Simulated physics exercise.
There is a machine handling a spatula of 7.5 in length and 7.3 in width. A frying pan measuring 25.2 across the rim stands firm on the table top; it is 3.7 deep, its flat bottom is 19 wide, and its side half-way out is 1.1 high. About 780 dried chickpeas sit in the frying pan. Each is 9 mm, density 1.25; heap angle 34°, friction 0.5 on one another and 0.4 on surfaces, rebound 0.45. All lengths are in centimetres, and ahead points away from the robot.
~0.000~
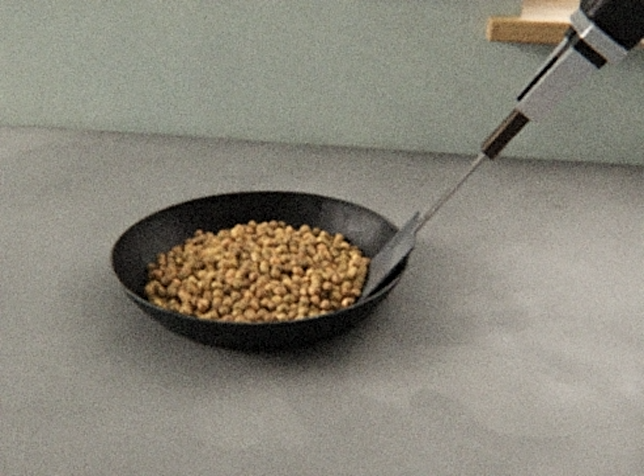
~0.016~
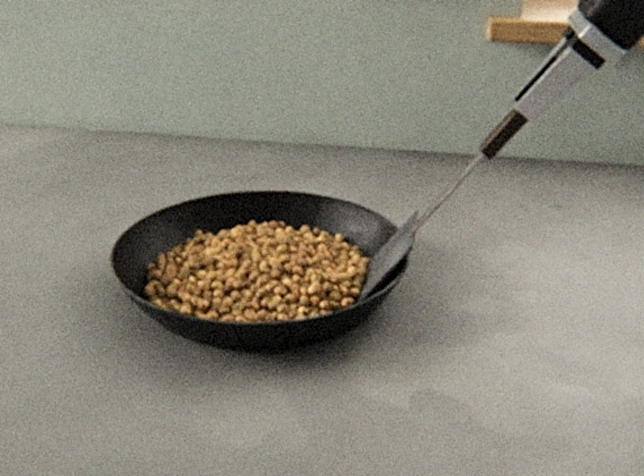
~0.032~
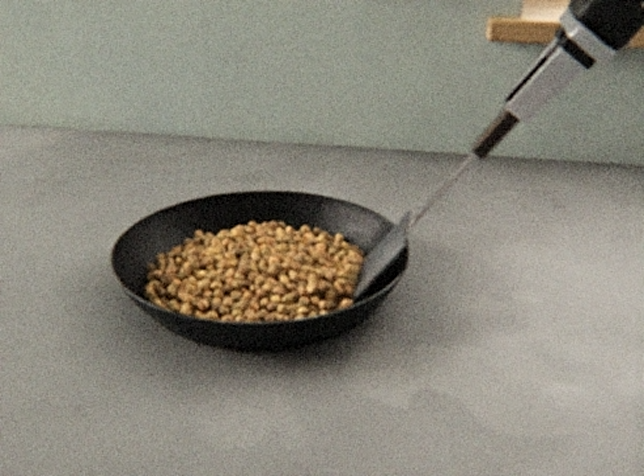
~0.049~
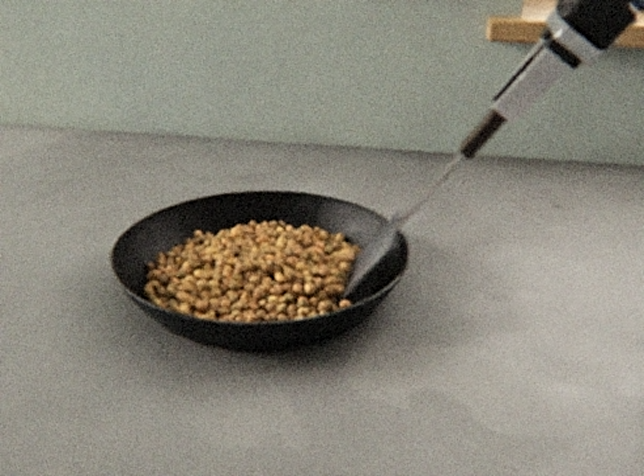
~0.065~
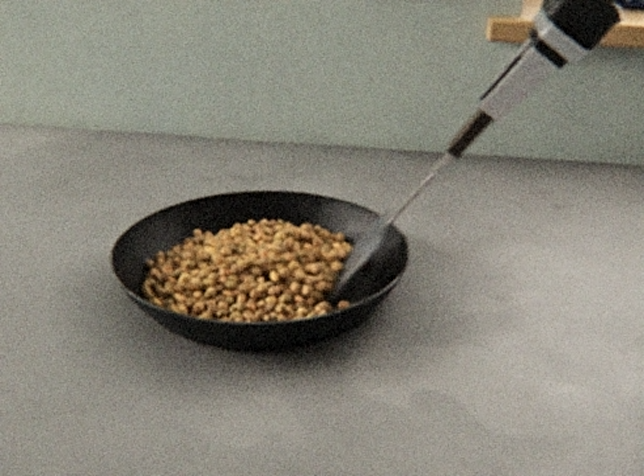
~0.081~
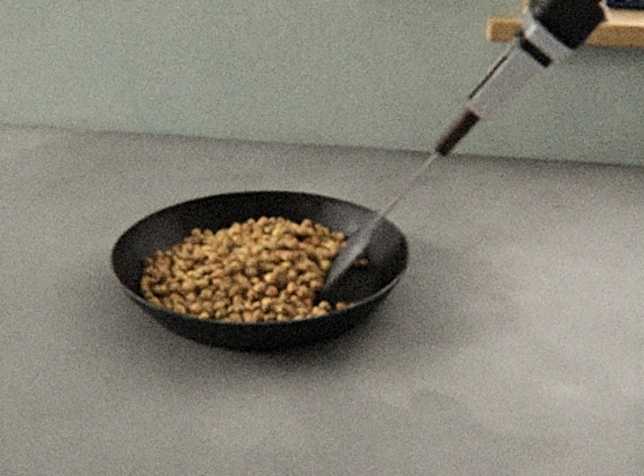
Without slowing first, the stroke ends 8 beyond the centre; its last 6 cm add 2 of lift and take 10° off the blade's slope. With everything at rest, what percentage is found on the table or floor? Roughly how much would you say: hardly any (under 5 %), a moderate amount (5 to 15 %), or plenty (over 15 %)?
I'd say hardly any.
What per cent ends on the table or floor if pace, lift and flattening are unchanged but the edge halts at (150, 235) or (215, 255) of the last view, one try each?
The two tries give near 20 and near 0 in a hundred.
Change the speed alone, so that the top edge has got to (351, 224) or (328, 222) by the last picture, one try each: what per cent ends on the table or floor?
First try about 5 %, second try about 15 %.
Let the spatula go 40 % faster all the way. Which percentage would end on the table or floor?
Near 10 %.
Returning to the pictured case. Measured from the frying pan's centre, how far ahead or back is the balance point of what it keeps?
Roughly 4.5 centimetres ahead.
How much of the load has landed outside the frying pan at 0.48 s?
It comes to some 0 in a hundred.
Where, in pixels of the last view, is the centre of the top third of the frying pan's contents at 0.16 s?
At about (221, 260).
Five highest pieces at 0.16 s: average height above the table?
About 3 cm.
After 0.16 s, sloping 54°, highest piece 3 above the table; 783 in the frying pan.
After 0.24 s, sloping 50°, highest piece 4 above the table; 783 in the frying pan.
After 0.48 s, sloping 44°, highest piece 5 above the table; 776 in the frying pan, 6 on the table or floor, 1 on the blade or in flight.
After 1.53 s, sloping 44°, highest piece 5 above the table; 776 in the frying pan, 7 on the table or floor.
At rest, 776 in the frying pan, 7 on the table or floor. That is 1 % on the table or floor.
